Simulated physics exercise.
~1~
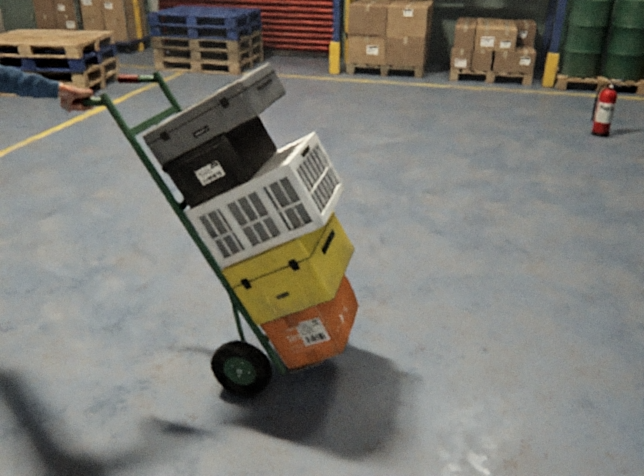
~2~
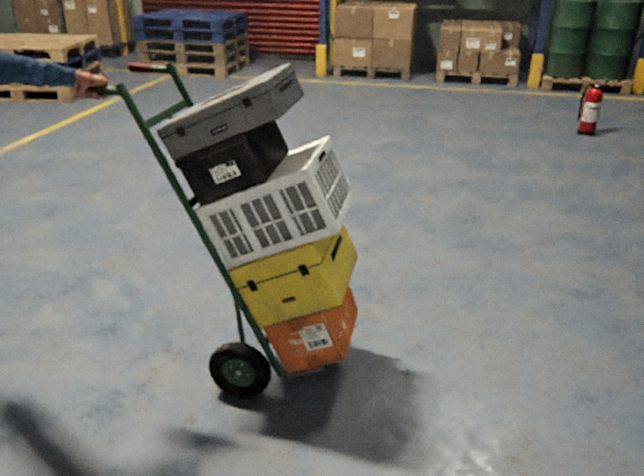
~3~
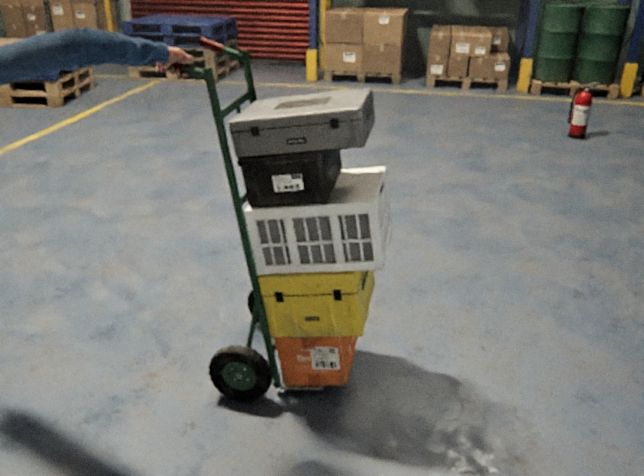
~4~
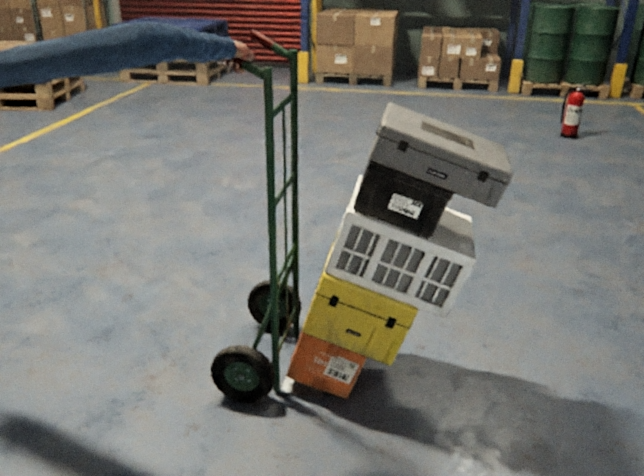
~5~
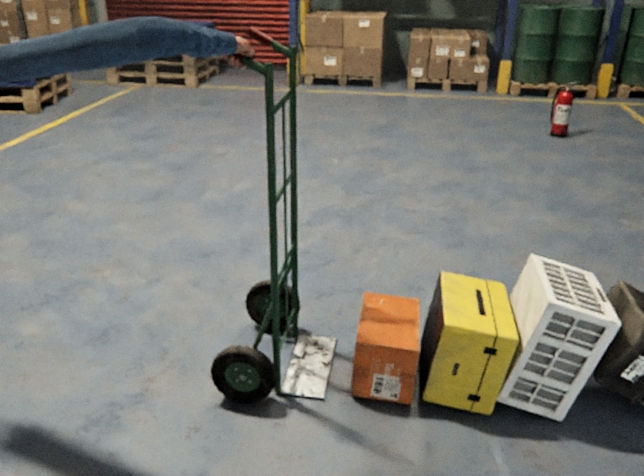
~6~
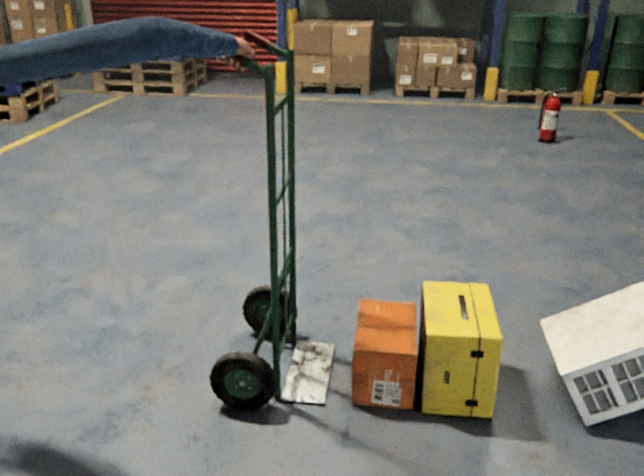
A leaning hand truck is swung upright by an arm, and its stacked load topples right.
